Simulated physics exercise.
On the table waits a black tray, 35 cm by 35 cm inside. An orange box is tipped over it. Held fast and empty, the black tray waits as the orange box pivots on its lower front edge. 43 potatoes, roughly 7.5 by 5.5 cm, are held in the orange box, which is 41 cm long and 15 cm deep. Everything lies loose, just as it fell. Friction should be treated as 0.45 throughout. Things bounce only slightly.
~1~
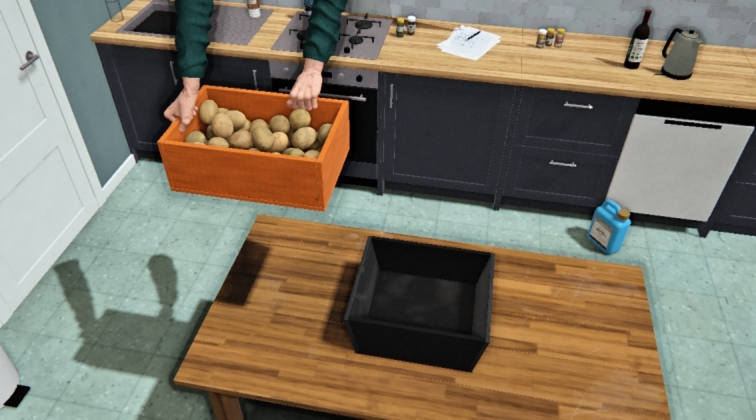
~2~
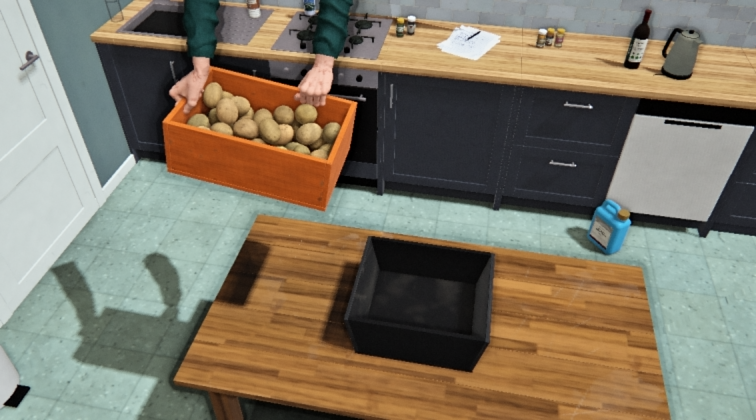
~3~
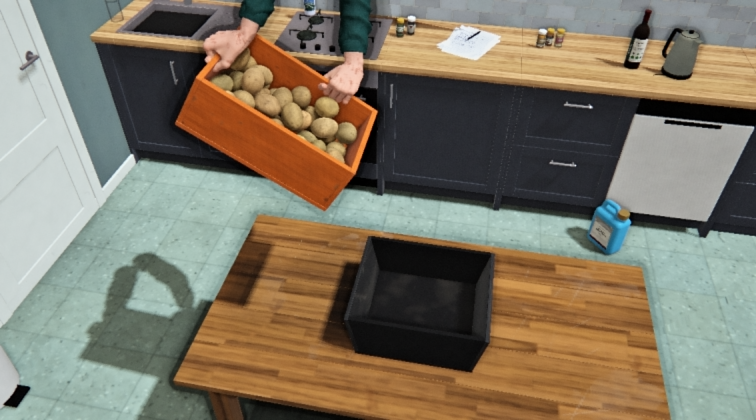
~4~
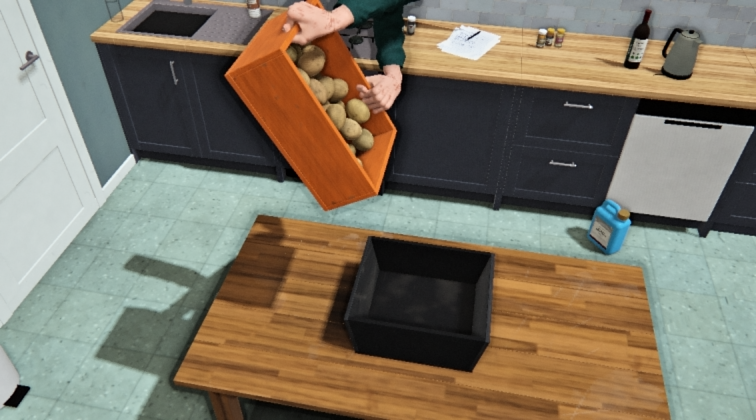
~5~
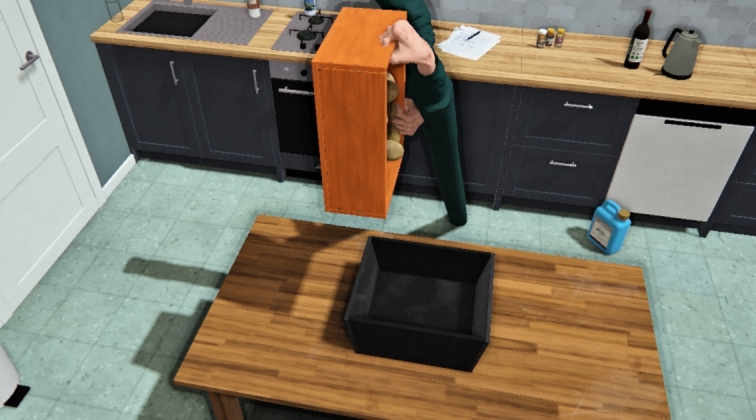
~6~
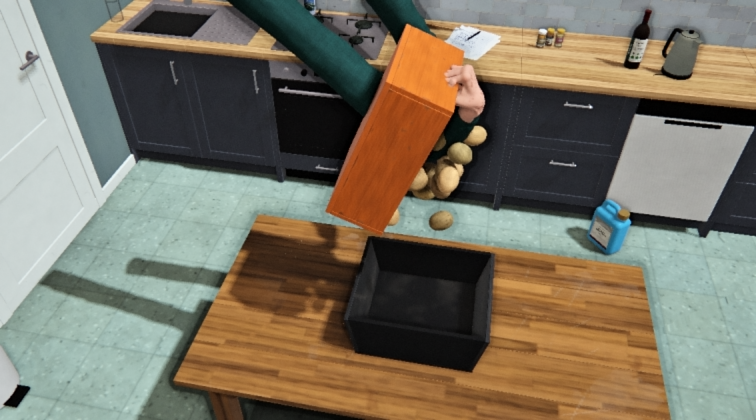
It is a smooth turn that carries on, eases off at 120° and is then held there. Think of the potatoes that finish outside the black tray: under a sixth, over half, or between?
In all, between one sixth and one half of the potatoes end up outside the black tray.
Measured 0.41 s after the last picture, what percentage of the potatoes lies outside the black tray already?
I'd say near 30 per cent at that moment.
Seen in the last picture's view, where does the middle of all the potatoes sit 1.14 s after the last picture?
Around (452, 309).
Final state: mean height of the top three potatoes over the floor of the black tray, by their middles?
I'd say near 8 cm.
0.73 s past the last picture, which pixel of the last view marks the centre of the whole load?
Centre: About (455, 309).
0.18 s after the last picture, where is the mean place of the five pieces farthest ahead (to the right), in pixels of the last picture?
They are centred near (534, 305).
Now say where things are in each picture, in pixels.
In the first picture (places track the rim corner closest to us here), orange box (317, 160); black tray (485, 340); tipped 0°; all still inside.
Orange box (327, 161); tipped 9°, in the second picture.
Orange box (351, 170); tipped 31°, in the third picture.
Orange box (375, 190); tipped 60°, in the fourth picture.
Orange box (386, 214); tipped 89°, in the fifth picture.
Orange box (384, 231); black tray (485, 340); tipped 111°; 13 out, the lowest potato at (441, 221), in the sixth picture.
Then, 0.18 s after the last picture, tilt 120°; 5 still in the orange box, 4 in the black tray and 34 in the air.
Then, 0.41 s after the last picture, tilt 120°; 25 in the black tray, 13 outside the black tray and 5 in the air.
Then, 0.73 s after the last picture, tilt 120°; 29 in the black tray and 14 outside the black tray.
When it is over (1.14 s after the last picture), 29 in the black tray and 14 outside the black tray. Asked share, 14 of 43, 33 per cent.
